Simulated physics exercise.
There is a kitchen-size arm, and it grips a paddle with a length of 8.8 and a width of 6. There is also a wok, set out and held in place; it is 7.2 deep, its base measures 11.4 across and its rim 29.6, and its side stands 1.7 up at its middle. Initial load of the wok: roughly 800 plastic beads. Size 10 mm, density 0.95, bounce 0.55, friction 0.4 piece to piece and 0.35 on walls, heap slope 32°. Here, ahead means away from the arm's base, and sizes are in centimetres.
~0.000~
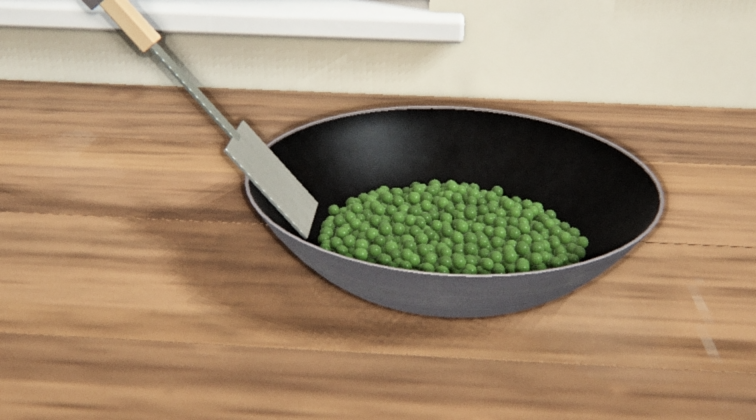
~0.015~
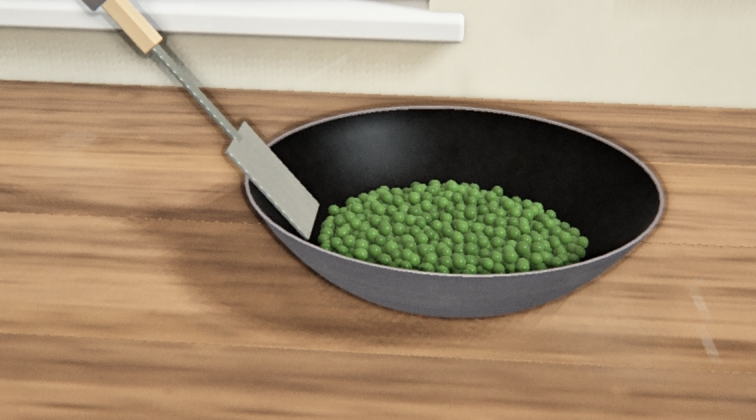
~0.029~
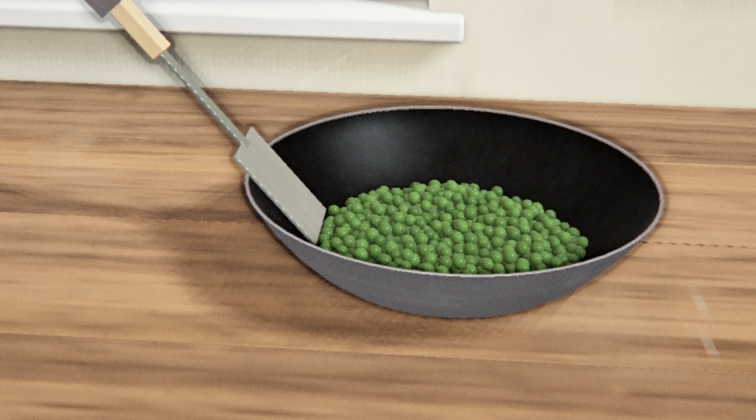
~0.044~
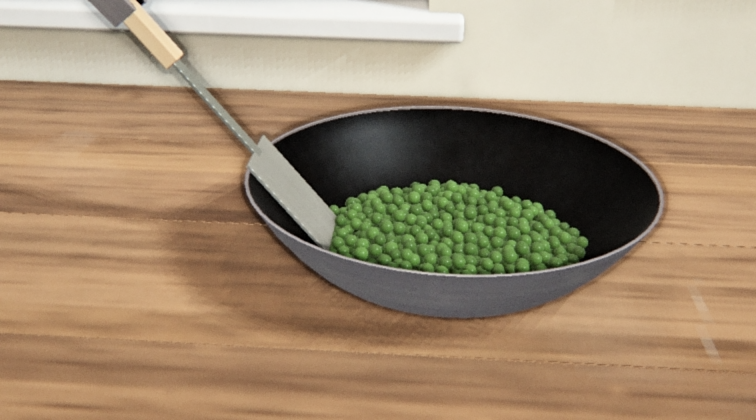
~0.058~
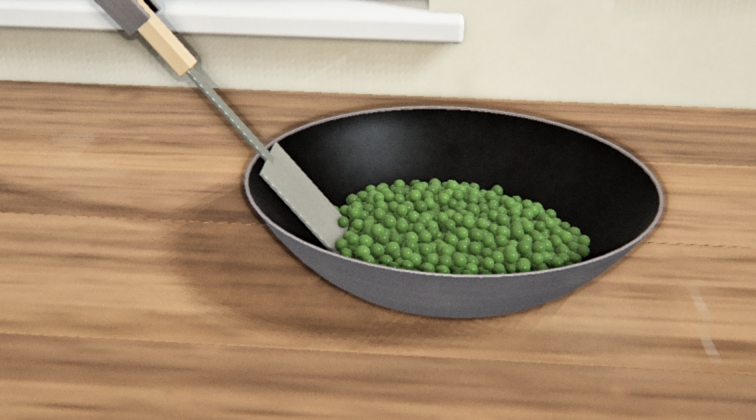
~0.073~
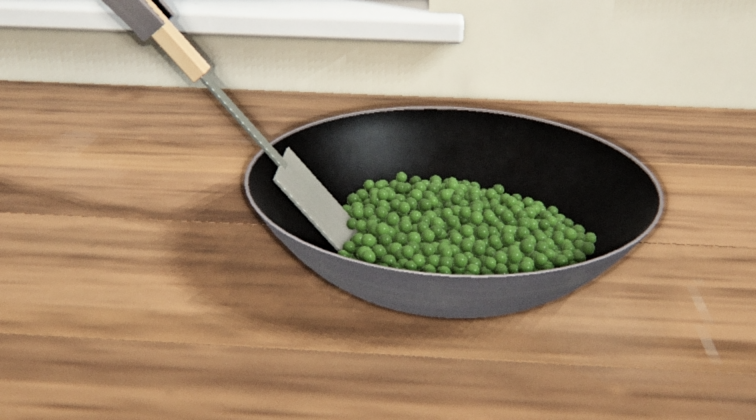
A dark grey wok with a black inside sits on a brown wood-grain counter before a cream wall and white ledge, seen from slightly above by a still camera. Small green balls lie heaped inside it, and a grey paddle with a tan and dark handle slants in from the upper left. The paddle slides slightly right and down, nudging the heap's left edge rightward.
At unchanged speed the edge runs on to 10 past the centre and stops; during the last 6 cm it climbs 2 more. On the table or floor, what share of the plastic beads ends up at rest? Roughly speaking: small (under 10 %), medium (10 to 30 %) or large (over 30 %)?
Roughly, small, under 10 %.
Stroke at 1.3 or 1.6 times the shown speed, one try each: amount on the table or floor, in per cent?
Roughly 15 per cent on the first try and 20 per cent on the second.
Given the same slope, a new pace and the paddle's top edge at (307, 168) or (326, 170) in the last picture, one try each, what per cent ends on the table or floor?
Respectively, some 20 and 20 per cent.
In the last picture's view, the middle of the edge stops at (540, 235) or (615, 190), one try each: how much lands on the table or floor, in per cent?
Try 1: Approx. 0 %; try 2: Approx. 15 %.
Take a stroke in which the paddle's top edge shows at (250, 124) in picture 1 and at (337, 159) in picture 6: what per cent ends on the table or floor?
It comes to something like 20 %, give or take.
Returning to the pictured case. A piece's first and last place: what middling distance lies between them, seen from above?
Some 3 cm.
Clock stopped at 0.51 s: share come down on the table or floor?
Roughly 5 percent of it.
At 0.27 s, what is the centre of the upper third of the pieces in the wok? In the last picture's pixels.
It is centred at about (540, 222).
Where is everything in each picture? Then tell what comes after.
Paddle top edge at (234, 135), sloping 50°; upper third of the load around (446, 232), from x 325 to 580, top at y 185; 796 in the wok, in the first frame.
Paddle top edge at (235, 136), sloping 50°; upper third of the load around (446, 232), from x 325 to 580, top at y 185, in the second frame.
Paddle top edge at (243, 142), sloping 50°; upper third of the load around (446, 232), from x 325 to 580, top at y 185, in the third frame.
Paddle top edge at (255, 150), sloping 50°; upper third of the load around (446, 231), from x 330 to 580, top at y 185, in the fourth frame.
Paddle top edge at (268, 157), sloping 50°; upper third of the load around (449, 230), from x 330 to 585, top at y 185, in the fifth frame.
Paddle top edge at (281, 163), sloping 50°; upper third of the load around (449, 228), from x 330 to 590, top at y 180; 796 in the wok, in the sixth frame.
By 0.17 s, sloping 50°, highest piece 4 above the table; 796 in the wok.
By 0.27 s, sloping 50°, highest piece 6 above the table; 796 in the wok.
By 0.51 s, sloping 50°, highest piece 9 above the table; 746 in the wok, 31 on the table or floor, 19 on the blade or in flight.
By 1.56 s, sloping 50°, highest piece 6 above the table; 745 in the wok, 51 on the table or floor.
Final count, 745 in the wok, 51 on the table or floor. That is 6 % on the table or floor.
